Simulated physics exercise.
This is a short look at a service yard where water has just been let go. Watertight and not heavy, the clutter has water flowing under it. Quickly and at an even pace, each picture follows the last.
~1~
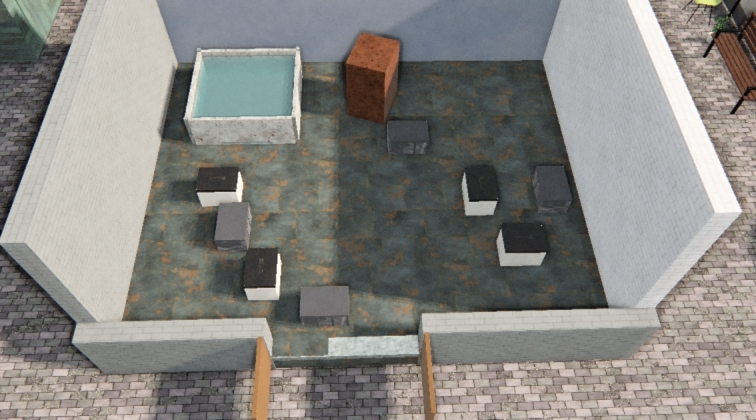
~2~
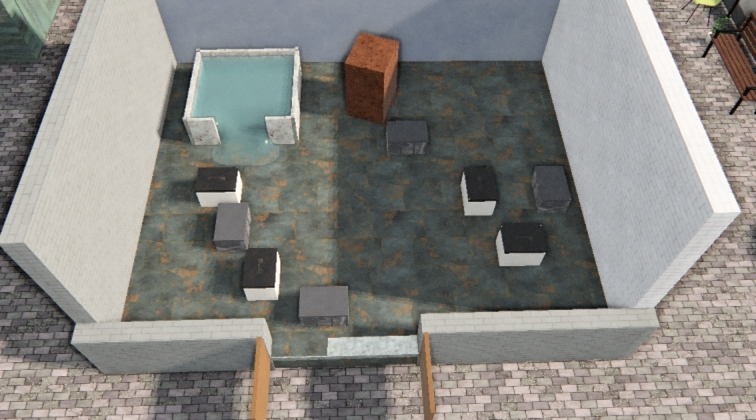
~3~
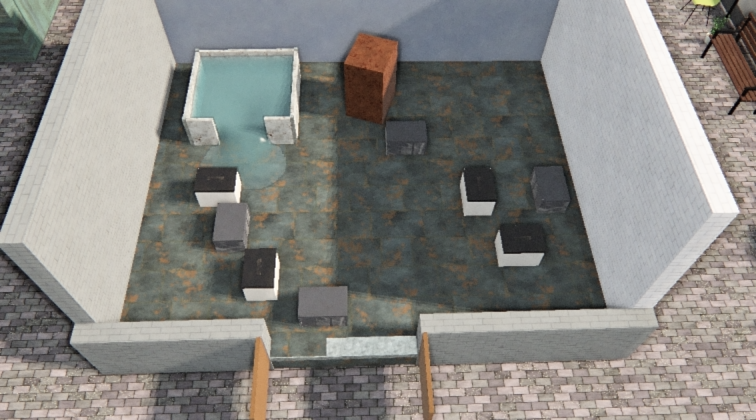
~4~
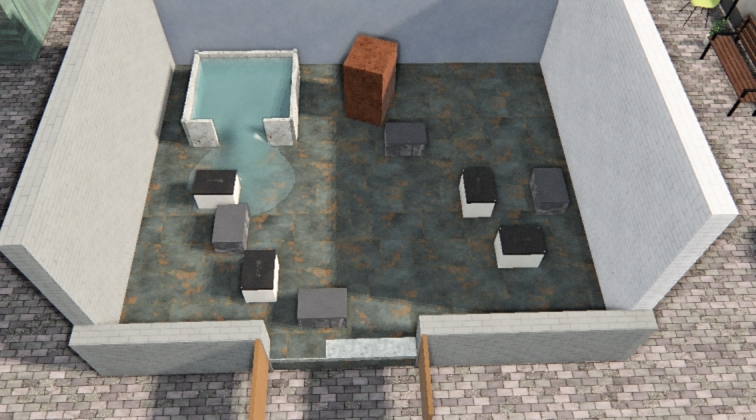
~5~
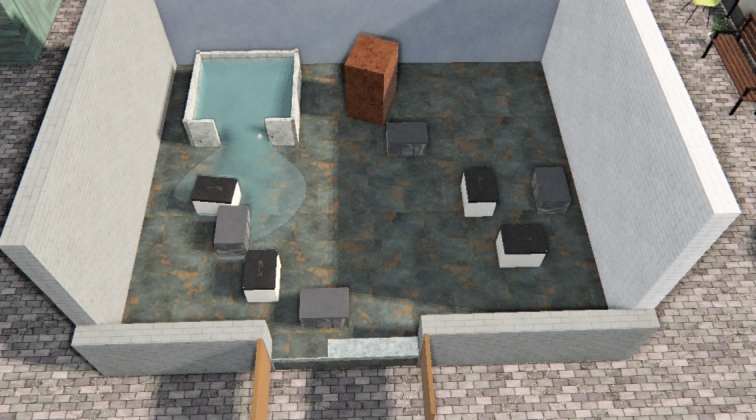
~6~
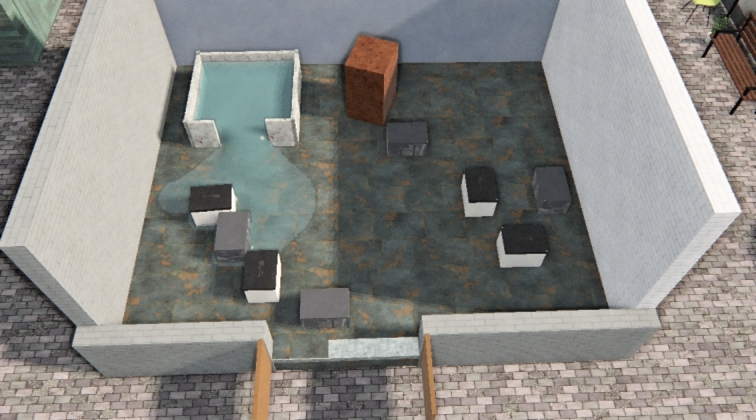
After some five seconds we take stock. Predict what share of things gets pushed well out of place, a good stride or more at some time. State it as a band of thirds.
Portion: One third through two thirds.
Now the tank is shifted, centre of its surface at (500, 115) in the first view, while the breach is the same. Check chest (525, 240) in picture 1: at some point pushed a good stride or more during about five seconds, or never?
Observation - reached that distance.
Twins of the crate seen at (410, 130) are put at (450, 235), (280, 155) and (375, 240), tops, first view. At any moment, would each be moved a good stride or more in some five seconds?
Each in turn: Stays in place, pushed clear, stays in place.
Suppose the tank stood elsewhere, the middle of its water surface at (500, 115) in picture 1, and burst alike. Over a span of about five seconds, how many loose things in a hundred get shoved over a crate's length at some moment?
Estimate: Some 20 per cent of them.
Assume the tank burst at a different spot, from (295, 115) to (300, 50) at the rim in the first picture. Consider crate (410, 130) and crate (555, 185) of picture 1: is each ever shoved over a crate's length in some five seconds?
Covered that distance; covered that distance.
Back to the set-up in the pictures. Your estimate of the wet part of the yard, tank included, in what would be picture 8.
Something close to 20 per cent.
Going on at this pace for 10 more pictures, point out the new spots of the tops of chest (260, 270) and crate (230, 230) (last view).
Roughly (269, 304) and (201, 310).
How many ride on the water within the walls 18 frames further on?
The answer is 2.
A moment on, 1 of 8 are well off their spots; 0 afloat.
Next, 3 of 8 are well off their spots; 0 afloat.
Later, 4 of 8 are well off their spots; 2 afloat.
In the end, 4 of 8 are well off their spots, and 4 have been at some point; 1 afloat.
